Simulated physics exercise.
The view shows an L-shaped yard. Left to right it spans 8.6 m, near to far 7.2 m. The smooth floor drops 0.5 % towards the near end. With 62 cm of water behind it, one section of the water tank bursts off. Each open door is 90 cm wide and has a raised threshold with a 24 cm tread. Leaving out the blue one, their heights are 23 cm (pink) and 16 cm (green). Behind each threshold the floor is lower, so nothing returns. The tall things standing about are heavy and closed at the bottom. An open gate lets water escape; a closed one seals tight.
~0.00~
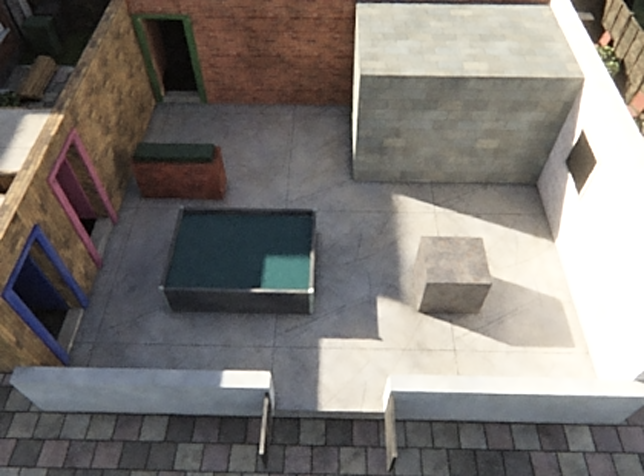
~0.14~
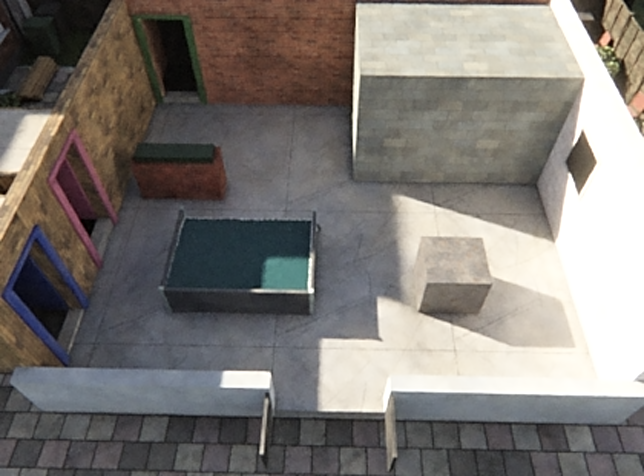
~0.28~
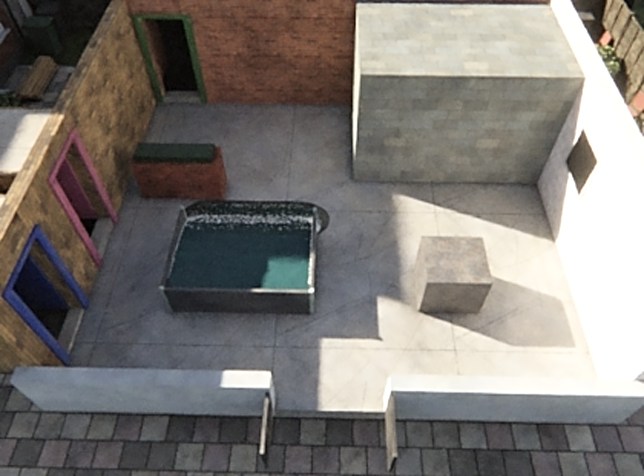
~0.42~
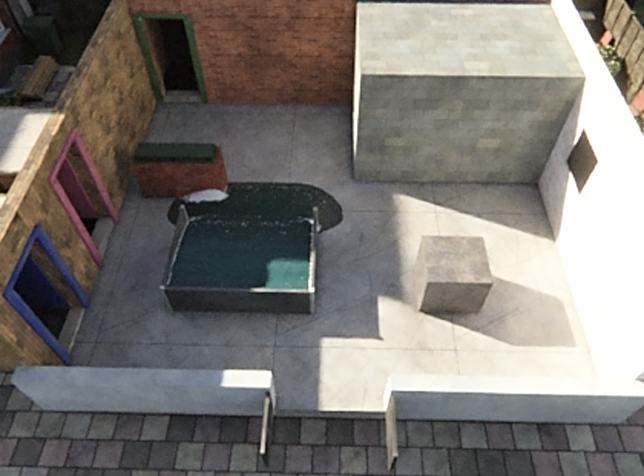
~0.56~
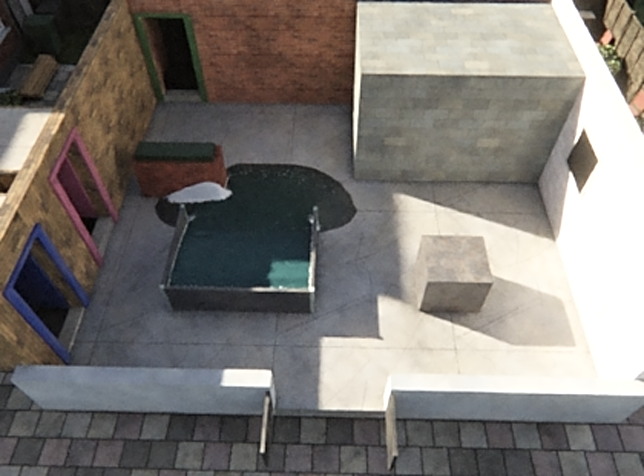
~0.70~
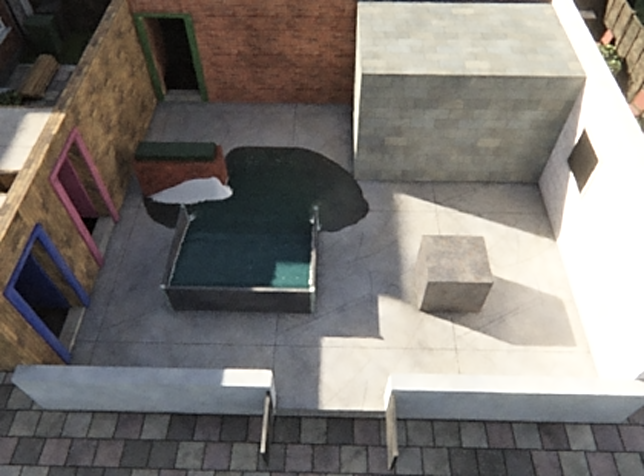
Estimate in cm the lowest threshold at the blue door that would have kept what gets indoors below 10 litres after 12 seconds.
At least 8.5 cm or so.
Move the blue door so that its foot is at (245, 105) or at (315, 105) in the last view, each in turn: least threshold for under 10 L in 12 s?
About 22 and 30 cm.
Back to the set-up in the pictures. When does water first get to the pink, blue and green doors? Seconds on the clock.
Arrival: Pink 1.3 s, blue 2.0 s, green 2.0 s.
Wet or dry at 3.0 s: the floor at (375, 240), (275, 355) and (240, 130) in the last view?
In turn: Dry, still dry, under water.
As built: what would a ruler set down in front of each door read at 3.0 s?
In cm: Pink 12, blue 4, green 10.
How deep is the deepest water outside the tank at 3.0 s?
Up to some 32 cm.
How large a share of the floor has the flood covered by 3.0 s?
Some 50 per cent of it.
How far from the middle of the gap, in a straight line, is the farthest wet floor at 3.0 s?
Roughly 5.2 m.
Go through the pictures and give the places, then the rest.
In the first frame, the water tank at (243, 250) is whole and still, 62 cm deep; the blue door at (52, 301) is dry.
In the second frame, water pours out on the far side and has run 0.3 m, to a hidden place; about 11 cm deep outside, 62 cm at the back.
In the third frame, the gap is on the far side, the front 0.8 m out at (210, 203); the back of the water tank holds 62 cm.
In the fourth frame, the gap is on the far side, the front 1.3 m out at (229, 186); the back of the water tank holds 60 cm.
In the fifth frame, the front is at (238, 167), 1.8 m from the gap on the far side; 4.7 m2 of floor is wet, 54 cm left at the back.
In the sixth frame, the gap is on the far side, the front 2.3 m out at (241, 150); the back of the water tank holds 53 cm; 2.6 m in a straight line remain to the blue door at (54, 300).
After 1.4 s water covers 30 % of the floor, deepest (38 cm) near (220, 202); it has not reached the blue door.
After 3.0 s water covers 50 % of the floor, deepest (32 cm) near (352, 139); 4 cm at the blue door, 0 litres in over its 6 cm threshold.
After 12.0 s water covers 95 % of the floor, deepest (9 cm) near (268, 112); 7 cm at the blue door, 22 litres in over its 6 cm threshold.
At the blue door as built, the water arrived by 2.1 s and peaked near 10 cm at 9.0 s.
Run again over the same 12 s with other heights there, 13 litres in over 7.5 cm, 5 litres over 10 cm. The limit of 10 litres is kept from about 8.5 cm up.
